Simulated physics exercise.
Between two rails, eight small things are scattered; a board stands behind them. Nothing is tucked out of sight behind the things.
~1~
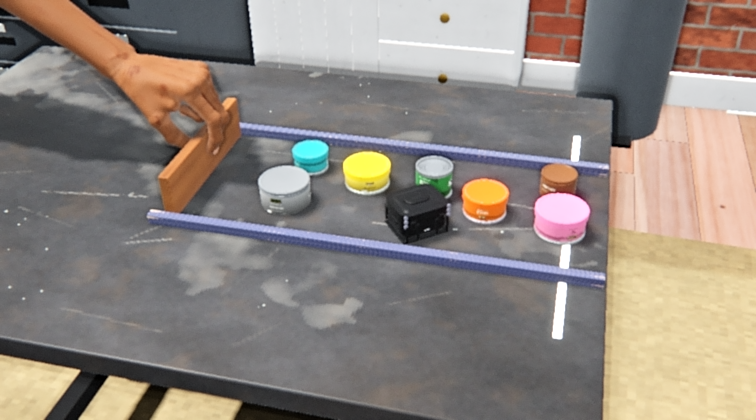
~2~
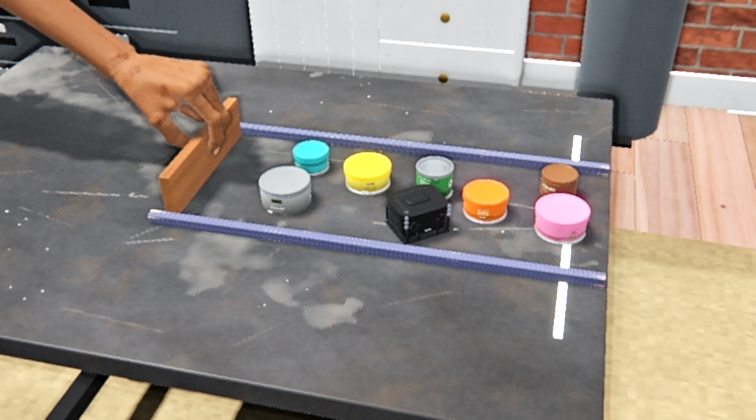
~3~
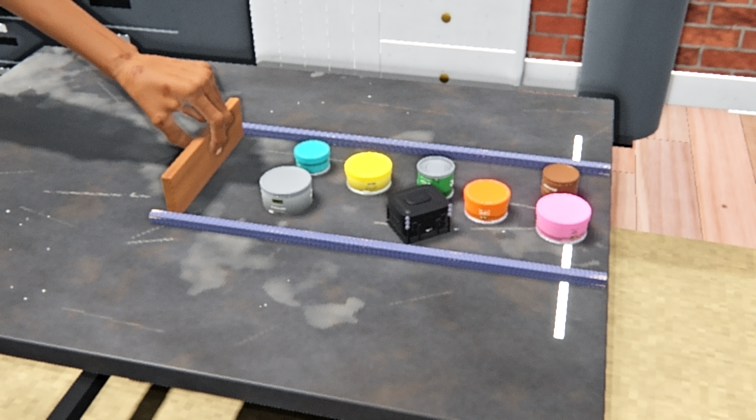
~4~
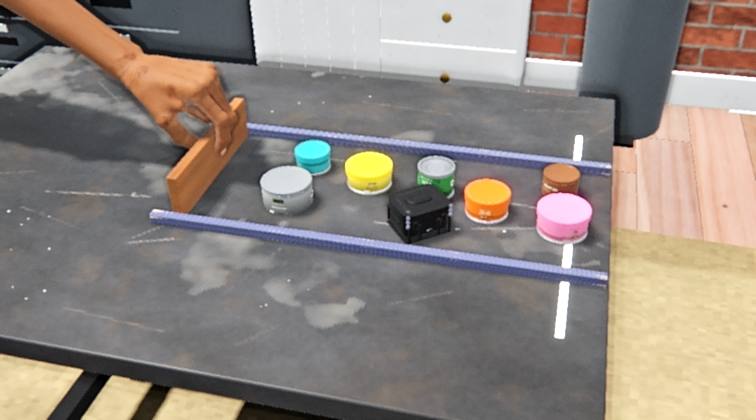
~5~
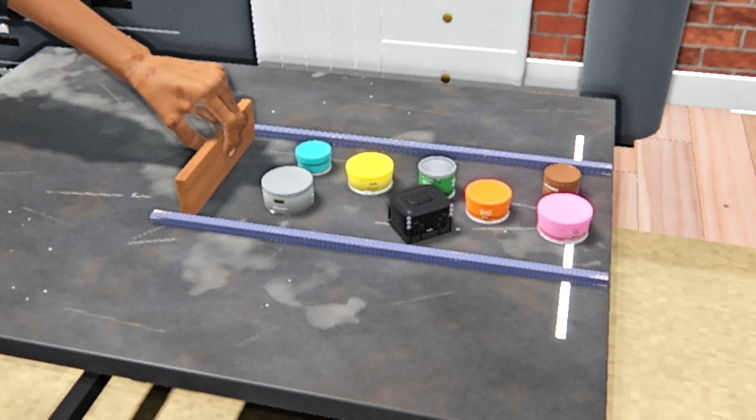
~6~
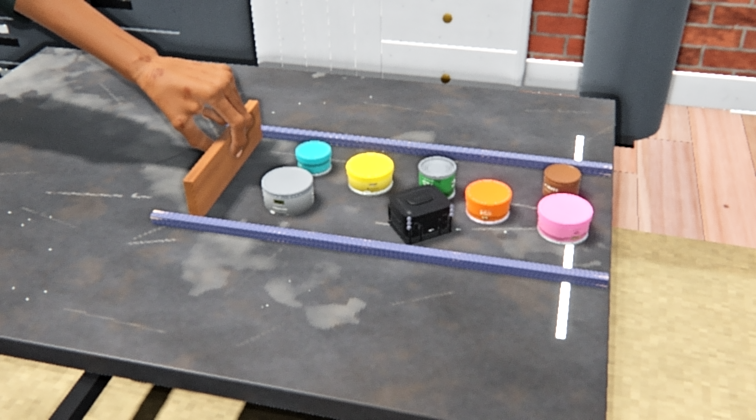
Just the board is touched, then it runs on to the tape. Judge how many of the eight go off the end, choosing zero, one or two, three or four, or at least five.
Five or beyond lost.
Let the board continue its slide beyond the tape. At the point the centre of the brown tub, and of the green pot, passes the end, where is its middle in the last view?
Around (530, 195), then around (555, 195).
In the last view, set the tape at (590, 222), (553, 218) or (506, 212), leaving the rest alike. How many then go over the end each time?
In that order 7, 4 and 1.
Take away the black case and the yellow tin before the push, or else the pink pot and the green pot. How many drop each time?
Well, the first time you'd get 3, and the next time 3.
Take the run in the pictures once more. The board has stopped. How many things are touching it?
Contact count: 3.
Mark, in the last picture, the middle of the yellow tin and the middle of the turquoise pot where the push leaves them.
Yellow tin: (598, 208); turquoise pot: (594, 184).
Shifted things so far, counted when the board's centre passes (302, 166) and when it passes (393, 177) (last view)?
Tally: 2; 6.
Early on, none off yet; pink pot at rest near (564, 220); brown tub at rest near (562, 183); orange pot at rest near (488, 202).
A while later, none off yet; pink pot at rest near (564, 220); brown tub at rest near (562, 183); orange pot travelled a little near (512, 208).
Further along, none off yet; pink pot travelled about its own width near (620, 227); brown tub travelled about its own width near (594, 178); orange pot travelled well along near (571, 216).
Finally, the number that fall off is five or more; lost, black case, green pot, orange pot, brown tub and pink pot.
